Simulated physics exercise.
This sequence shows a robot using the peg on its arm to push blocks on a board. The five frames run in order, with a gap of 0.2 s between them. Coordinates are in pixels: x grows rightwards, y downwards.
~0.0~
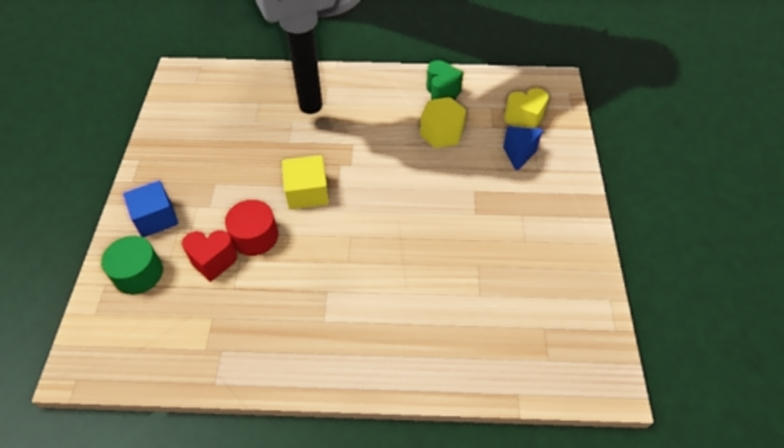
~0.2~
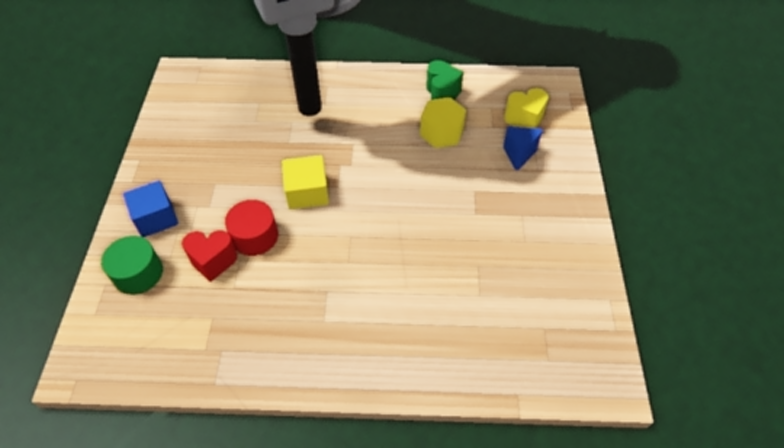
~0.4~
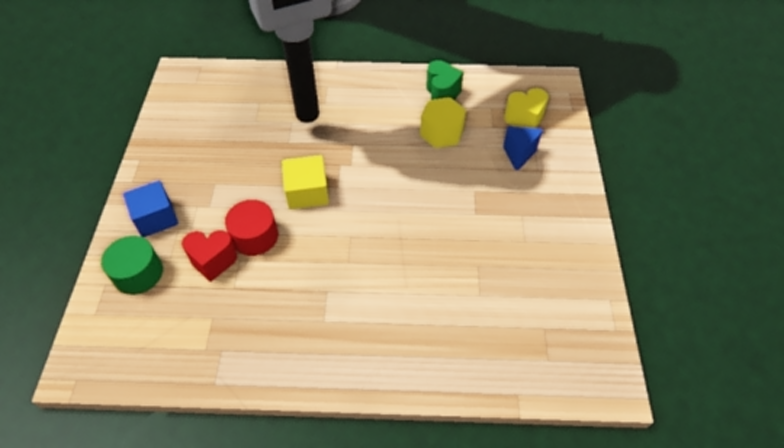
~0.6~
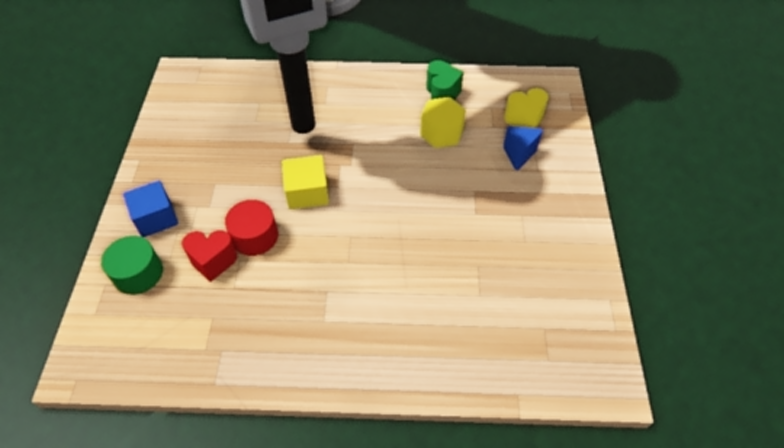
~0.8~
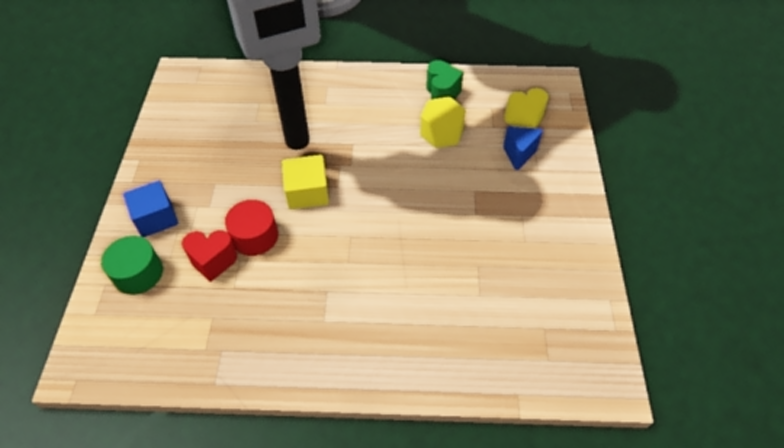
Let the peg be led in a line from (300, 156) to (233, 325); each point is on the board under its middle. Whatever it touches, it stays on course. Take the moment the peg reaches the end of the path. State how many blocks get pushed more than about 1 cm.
Three or more get moved.
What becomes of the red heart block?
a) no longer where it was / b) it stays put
a - no longer where it was.
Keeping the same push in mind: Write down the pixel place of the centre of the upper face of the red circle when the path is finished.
The middle of its upper face should be somewhere near (182, 315).
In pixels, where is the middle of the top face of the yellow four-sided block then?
My estimate: (308, 197).
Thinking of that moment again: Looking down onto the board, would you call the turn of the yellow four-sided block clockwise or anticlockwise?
Counter-clockwise, from overhead.
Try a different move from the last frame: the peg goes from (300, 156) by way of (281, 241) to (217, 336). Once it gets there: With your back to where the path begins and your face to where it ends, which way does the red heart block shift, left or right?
It is displaced to the right.
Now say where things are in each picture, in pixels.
Tip of the peg at (311, 108), middles of tops, red heart block at (205, 244), red circle at (249, 218), yellow four-sided block at (304, 172), in the first picture.
Peg at (310, 110), nothing pushed, in the second picture.
Peg at (308, 116), nothing pushed, in the third picture.
Peg at (304, 127), nothing pushed, in the fourth picture.
Peg at (298, 143), red heart block at (205, 244), red circle at (249, 218), yellow four-sided block at (304, 172), in the fifth picture.
The first path, step by step. One third of the way, peg at (277, 193); yellow four-sided block at (308, 196), turned 65° anticlockwise.
Two thirds of the way, peg at (254, 251); red heart block at (170, 264), turned 65° clockwise; red circle at (218, 268); yellow four-sided block at (308, 197), turned 70° anticlockwise.
At the end, peg at (228, 315); red heart block at (160, 278), turned 110° clockwise; red circle at (182, 315); yellow four-sided block at (308, 197), turned 70° anticlockwise.
